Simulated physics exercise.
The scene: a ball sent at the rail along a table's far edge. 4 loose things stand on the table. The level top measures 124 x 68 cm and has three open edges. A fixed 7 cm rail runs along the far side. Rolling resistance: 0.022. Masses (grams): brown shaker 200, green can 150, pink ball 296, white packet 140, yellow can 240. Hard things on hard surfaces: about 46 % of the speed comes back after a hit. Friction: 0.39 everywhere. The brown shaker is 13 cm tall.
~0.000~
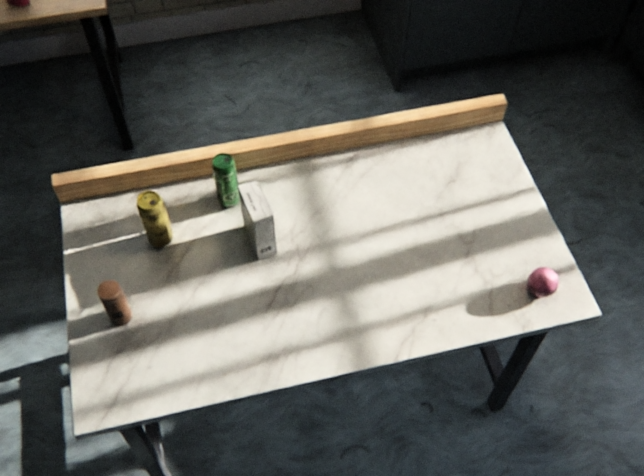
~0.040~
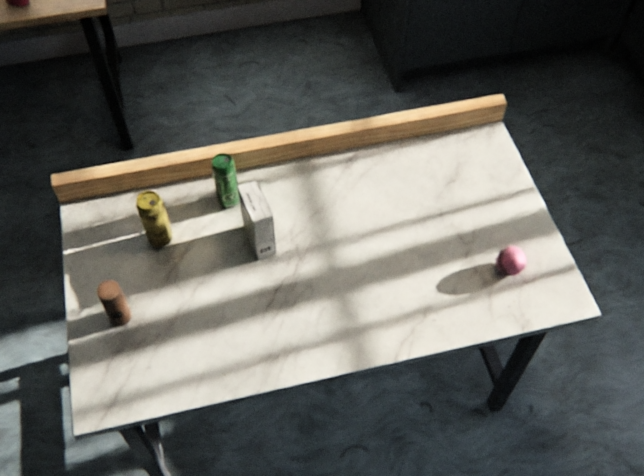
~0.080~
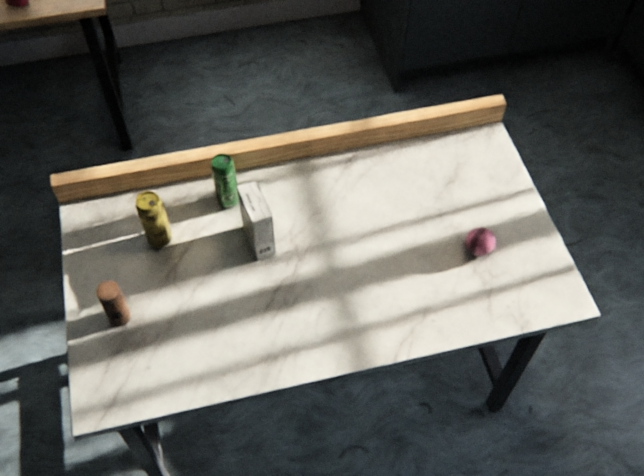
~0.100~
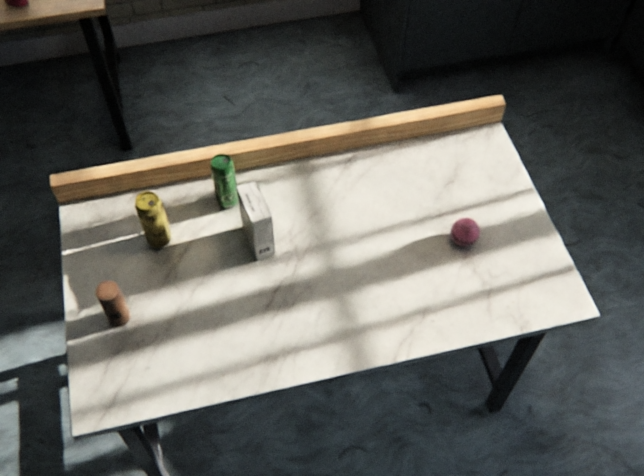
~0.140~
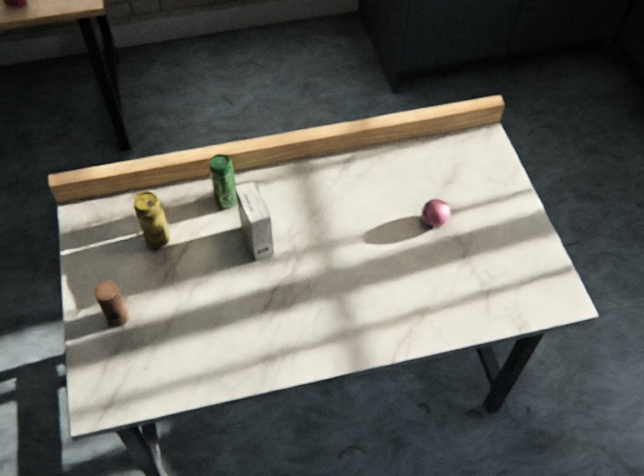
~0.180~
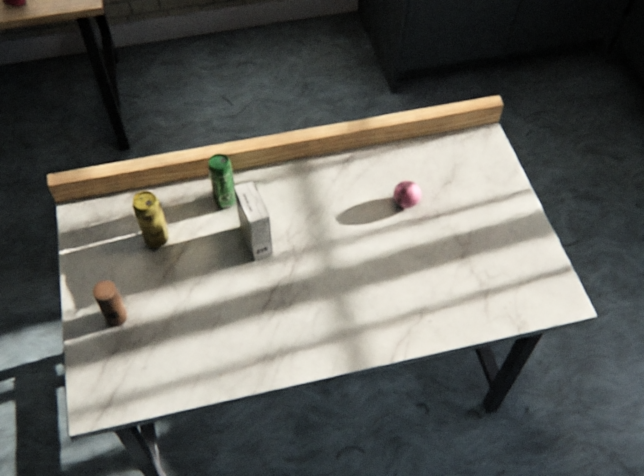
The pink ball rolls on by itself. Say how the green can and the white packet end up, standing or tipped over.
The green can stays upright and the white packet tips over.
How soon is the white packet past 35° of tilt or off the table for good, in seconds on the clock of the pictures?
Near 0.9 s.
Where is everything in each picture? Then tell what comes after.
In the first picture, pink ball (543, 282); green can (226, 181); white packet (258, 221).
In the second picture, pink ball (511, 261); brown shaker (115, 303).
In the third picture, pink ball (480, 241); brown shaker (114, 304).
In the fourth picture, pink ball (465, 232); brown shaker (114, 304).
In the fifth picture, pink ball (436, 213); brown shaker (112, 304).
In the sixth picture, pink ball (407, 194); green can (222, 182); white packet (254, 222).
Around 0.68 s, pink ball near (235, 229); white packet shifted 7 cm near (236, 239).
Around 1.48 s, pink ball near (83, 277); white packet on its side near (241, 313).
Finally (2.2 s), on their side or leaning hard on the table, white packet; the other 3 still in place (within 4 cm). Final places as that camera would see them, green can near (222, 182), white packet near (241, 313).
